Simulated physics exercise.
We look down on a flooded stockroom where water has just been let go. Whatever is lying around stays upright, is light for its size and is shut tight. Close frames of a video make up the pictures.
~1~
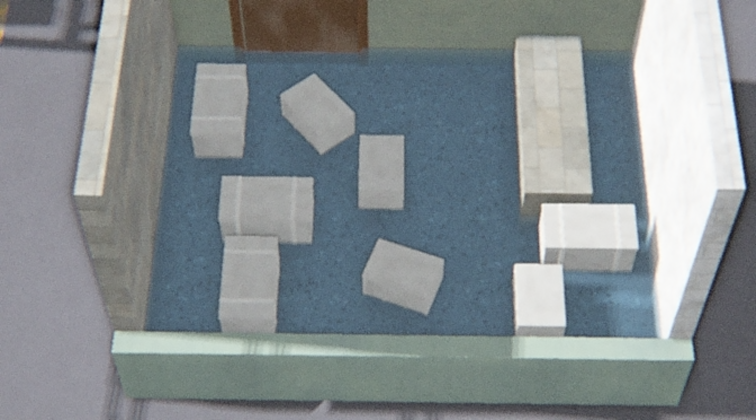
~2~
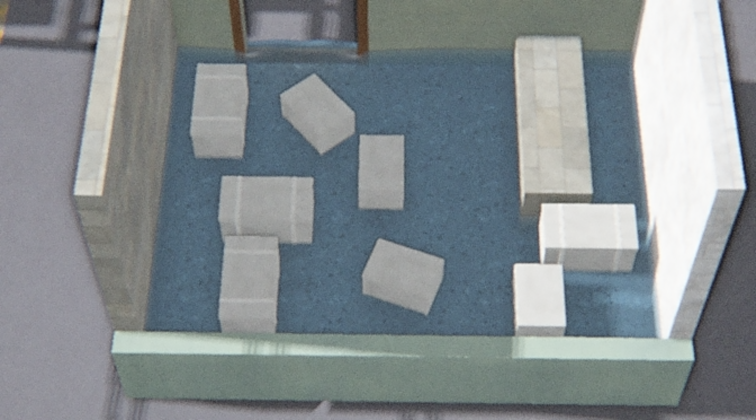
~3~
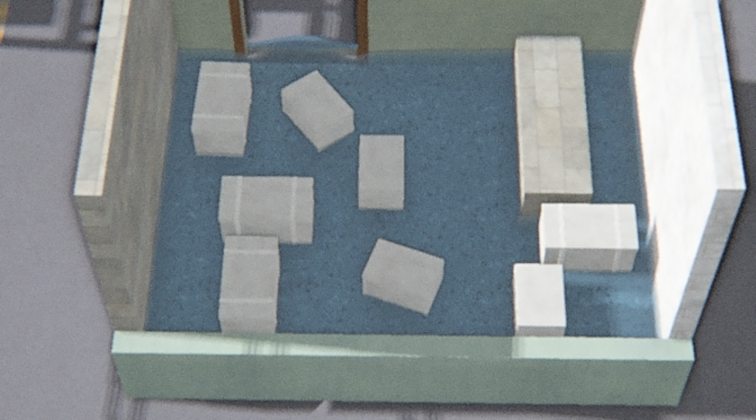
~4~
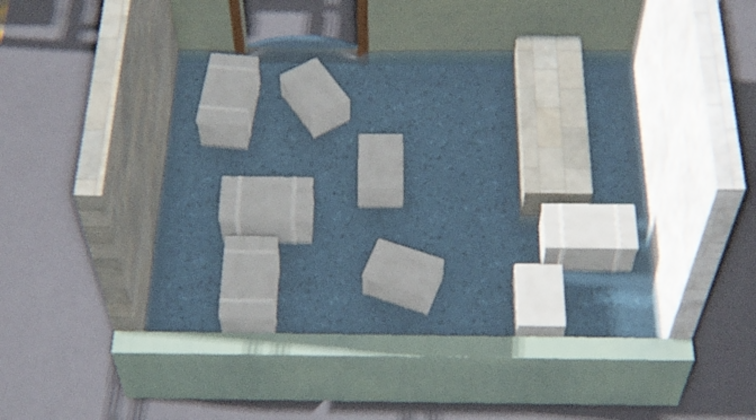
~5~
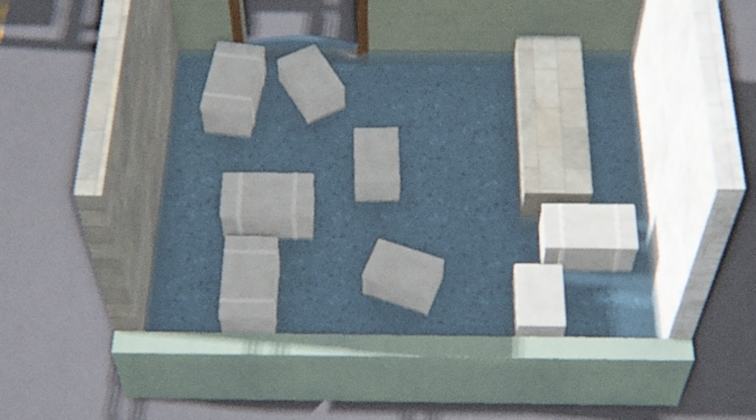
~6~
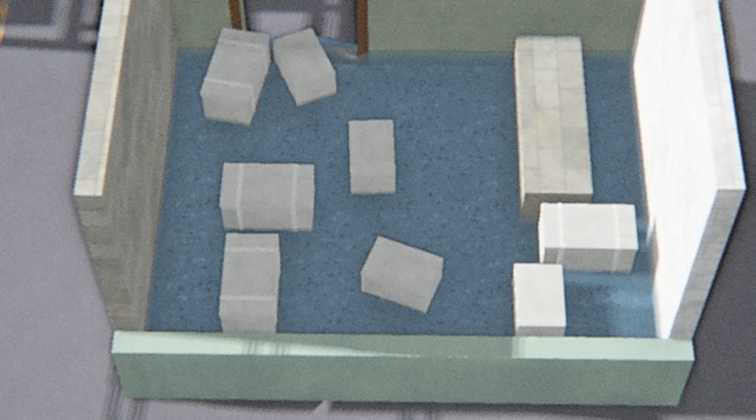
Pale grey boxes sit scattered across the blue water of a flooded stockroom, seen from above by a still camera, with light walls around them. Two white boxes and a long cream block stand at the right, and a brown door closes the back wall. The door clears the opening, then the two upper-left boxes drift toward it, turning slightly, while the middle ones shift less and the right side stays still.
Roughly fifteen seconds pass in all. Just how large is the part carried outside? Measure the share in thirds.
The fraction is going to land in the middle band.
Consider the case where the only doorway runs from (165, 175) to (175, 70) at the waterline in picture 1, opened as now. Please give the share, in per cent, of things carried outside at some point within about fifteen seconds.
I make it 80 per cent.
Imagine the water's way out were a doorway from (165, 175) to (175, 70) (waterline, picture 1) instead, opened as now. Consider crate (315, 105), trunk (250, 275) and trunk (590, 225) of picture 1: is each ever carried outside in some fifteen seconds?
In order: Escapes, escapes, remains.
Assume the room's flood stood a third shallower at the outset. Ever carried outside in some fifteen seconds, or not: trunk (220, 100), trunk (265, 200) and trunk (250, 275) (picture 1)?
Okay, in order that's ends up outside, ends up outside, held inside.
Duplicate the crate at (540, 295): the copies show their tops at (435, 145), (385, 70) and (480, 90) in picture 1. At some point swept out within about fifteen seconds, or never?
Lab note - results by position: Exited, exited, exited.
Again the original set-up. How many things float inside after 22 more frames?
By my count, 4.
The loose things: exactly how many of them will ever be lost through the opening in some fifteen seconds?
The figure is 4.
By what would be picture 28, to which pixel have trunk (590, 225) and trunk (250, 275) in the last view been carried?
I'd expect them about (444, 161) and (221, 205).
A moment on, 1 of 8 are out; 7 afloat.
Next, 3 of 8 are out; 5 afloat.
Later, 4 of 8 are out; 4 afloat.
In the end, 4 of 8 are out; 4 afloat.
